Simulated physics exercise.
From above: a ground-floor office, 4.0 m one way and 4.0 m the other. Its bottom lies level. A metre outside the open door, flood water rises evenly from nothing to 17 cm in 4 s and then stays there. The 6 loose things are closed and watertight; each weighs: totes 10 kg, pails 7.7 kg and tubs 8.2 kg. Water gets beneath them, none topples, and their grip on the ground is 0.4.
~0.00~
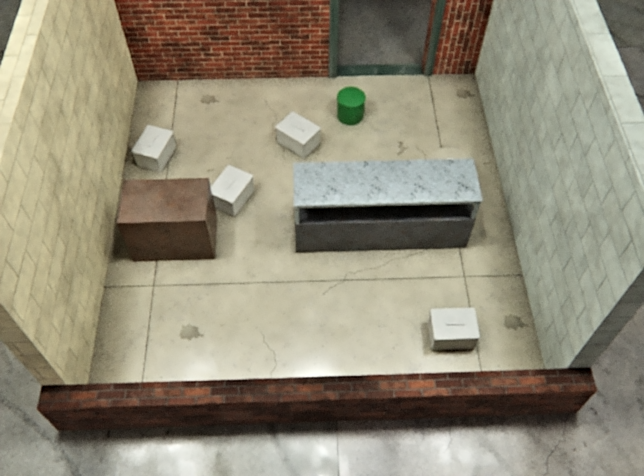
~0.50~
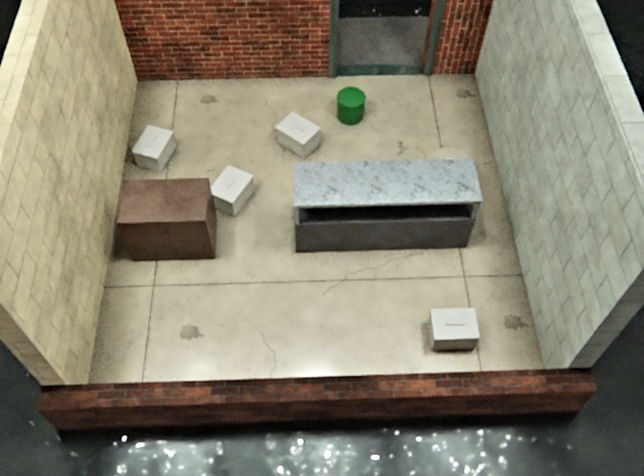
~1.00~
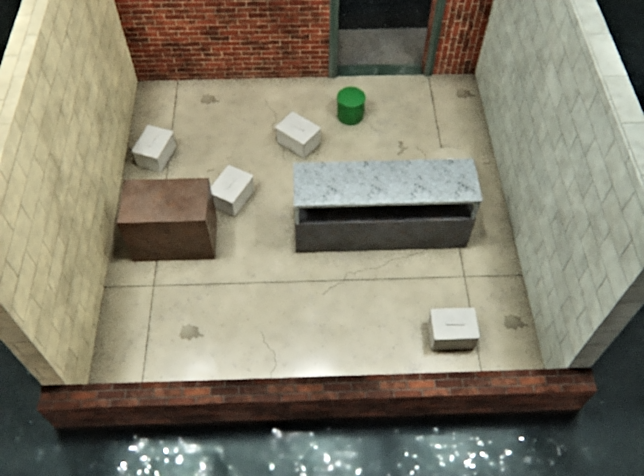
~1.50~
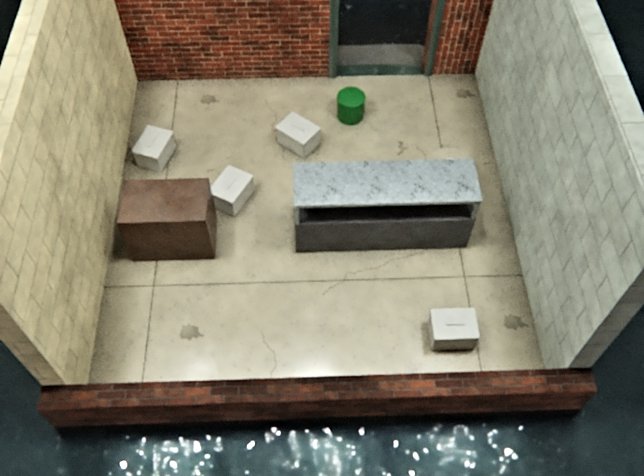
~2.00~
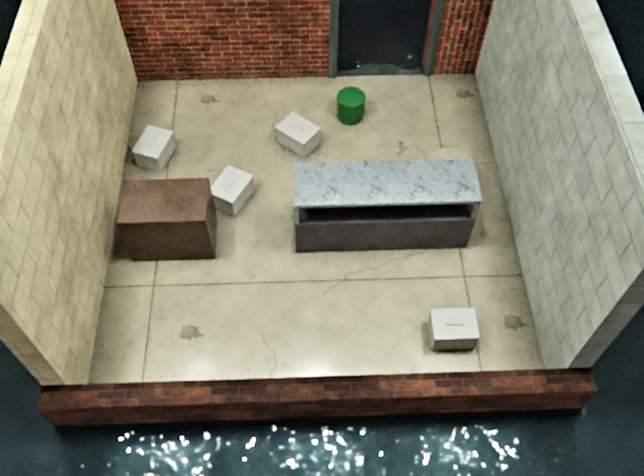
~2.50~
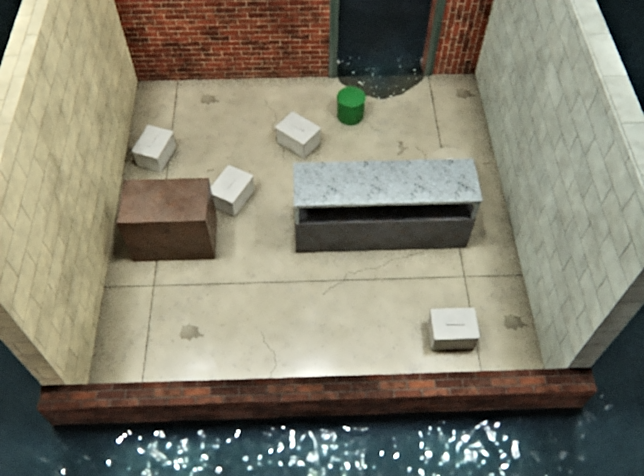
Dark water rising around a brick-walled room and starting across the floor at the open doorway, the green pail and boxes unmoved.
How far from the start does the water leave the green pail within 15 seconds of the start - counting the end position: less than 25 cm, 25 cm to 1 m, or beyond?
Green pail travels far.
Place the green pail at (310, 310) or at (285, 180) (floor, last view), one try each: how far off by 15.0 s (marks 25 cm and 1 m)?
In that order: It barely shifts; it is nudged along.
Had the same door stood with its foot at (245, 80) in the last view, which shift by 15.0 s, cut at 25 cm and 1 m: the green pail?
Then the green pail barely shifts.
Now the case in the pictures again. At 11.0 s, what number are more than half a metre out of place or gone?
By then 2.
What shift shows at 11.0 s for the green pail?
Roughly 140 cm by then.
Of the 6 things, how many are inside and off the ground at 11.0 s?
At that moment 0.
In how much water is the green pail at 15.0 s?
About 5 cm.
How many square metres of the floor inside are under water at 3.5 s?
About 1.5 m2.
After 3.5 s the green pail is near (351, 97), 0.0 m from its start, aground; 0 afloat.
After 6.8 s the green pail is near (337, 156), 0.9 m from its start, aground; 0 afloat.
After 11.0 s the green pail is near (236, 147), 1.4 m from its start, aground; 0 afloat.
After 15.0 s the green pail is near (226, 137), 1.5 m from its start, aground; 3 afloat.
